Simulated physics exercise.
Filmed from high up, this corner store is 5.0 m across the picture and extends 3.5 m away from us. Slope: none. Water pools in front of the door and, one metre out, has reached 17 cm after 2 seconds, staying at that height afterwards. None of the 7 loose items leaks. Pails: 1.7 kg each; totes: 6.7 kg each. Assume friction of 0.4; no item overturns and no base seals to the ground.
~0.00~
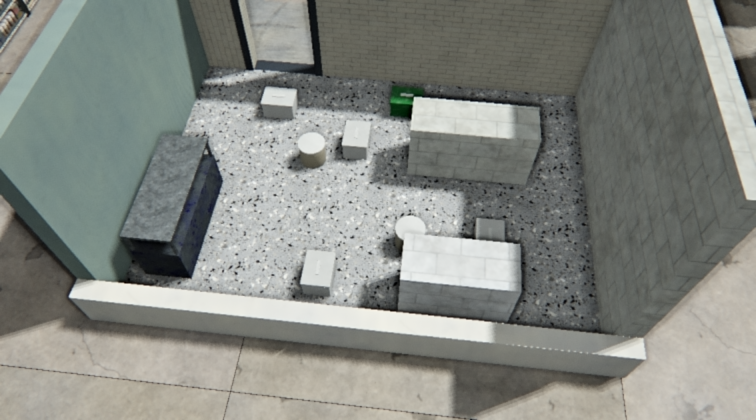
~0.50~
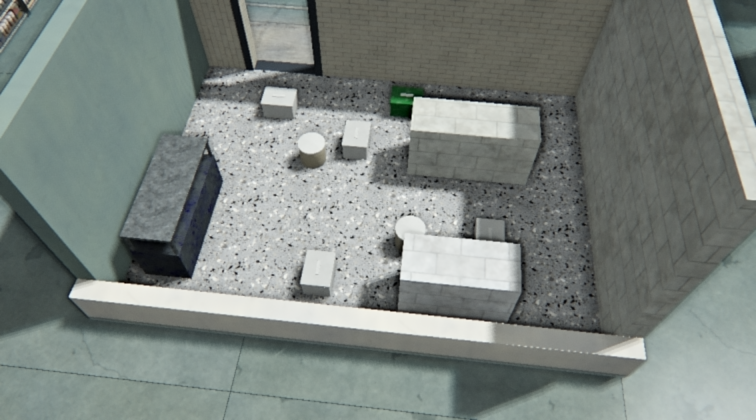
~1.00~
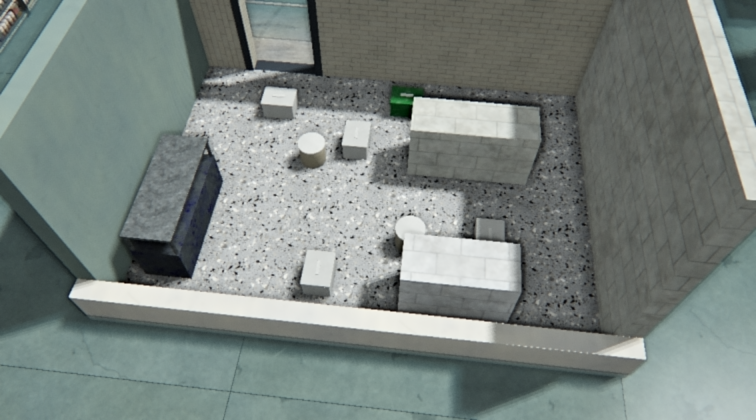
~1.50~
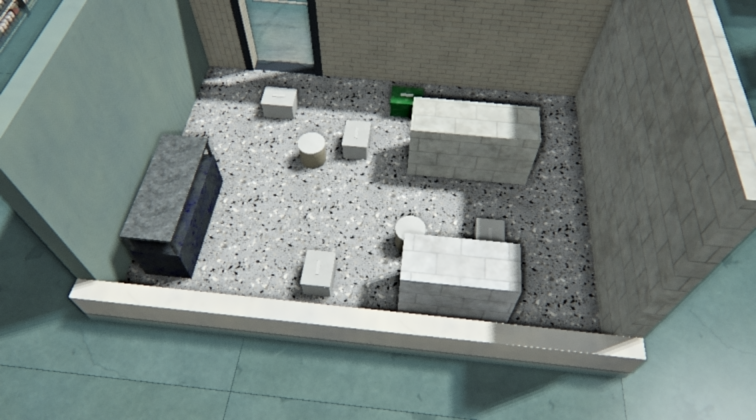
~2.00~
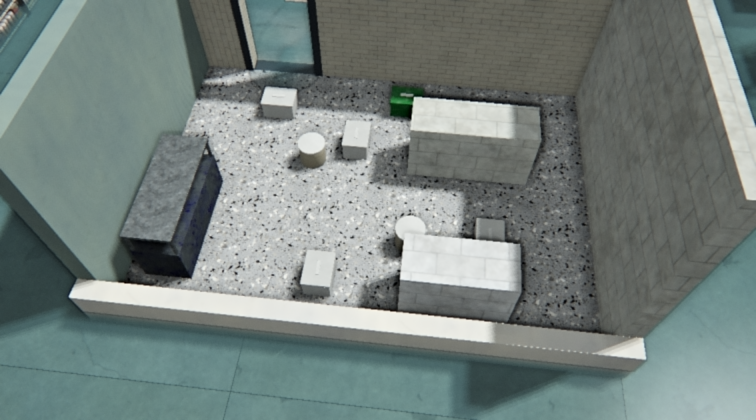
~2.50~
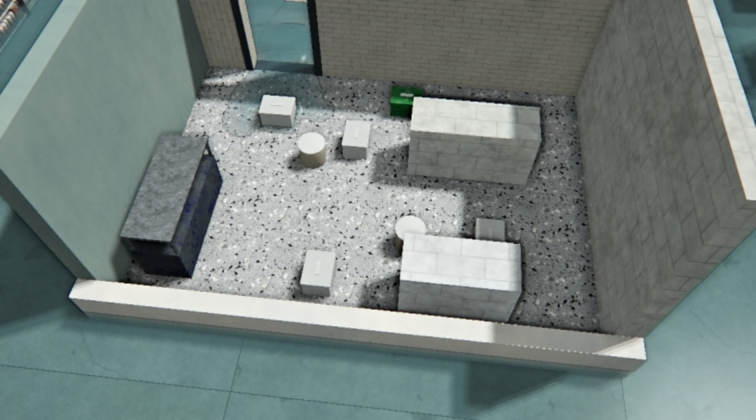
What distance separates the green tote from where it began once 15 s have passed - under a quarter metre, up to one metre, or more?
It keeps close.
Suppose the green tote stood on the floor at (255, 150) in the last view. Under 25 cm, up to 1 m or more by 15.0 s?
Result: It drifts a great deal.
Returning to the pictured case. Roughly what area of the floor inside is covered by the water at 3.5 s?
Somewhere around 4.5 m2, roughly.
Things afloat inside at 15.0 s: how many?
At that moment it comes to 5.
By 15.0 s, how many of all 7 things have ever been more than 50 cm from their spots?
Count: 6.
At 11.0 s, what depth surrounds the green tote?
Roughly 1 cm at that moment.
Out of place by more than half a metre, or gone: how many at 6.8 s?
Tally: 2.
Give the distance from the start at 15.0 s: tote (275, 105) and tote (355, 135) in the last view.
They've ended up 250 cm and 60 cm away, in that order.
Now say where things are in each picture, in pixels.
In the first frame, the green tote at (407, 96) rests on the ground; 0.0 m2 under water; 0 of 7 have shifted.
In the second frame, the green tote at (407, 96), on the bottom; water covers 0.0 m2; 0 of 7 have shifted.
In the third frame, the green tote at (407, 96) rests on the ground; 0.0 m2 under water; 0 of 7 have shifted.
In the fourth frame, the green tote at (407, 96) rests on the ground; water covers 0.0 m2; 0 of 7 have shifted.
In the fifth frame, the green tote at (407, 96), on the bottom; 0.3 m2 under water; 0 of 7 have shifted.
In the sixth frame, the green tote at (407, 96) rests on the ground; 1.0 m2 under water; 1 of 7 have shifted.
After 3.5 s the green tote is near (407, 96), 0.0 m from its start, aground; 0 afloat.
After 6.8 s the green tote is near (407, 96), 0.0 m from its start, aground; 4 afloat.
After 11.0 s the green tote is near (407, 96), 0.0 m from its start, aground; 4 afloat.
After 15.0 s the green tote is near (403, 93), 0.1 m from its start, aground; 5 afloat.
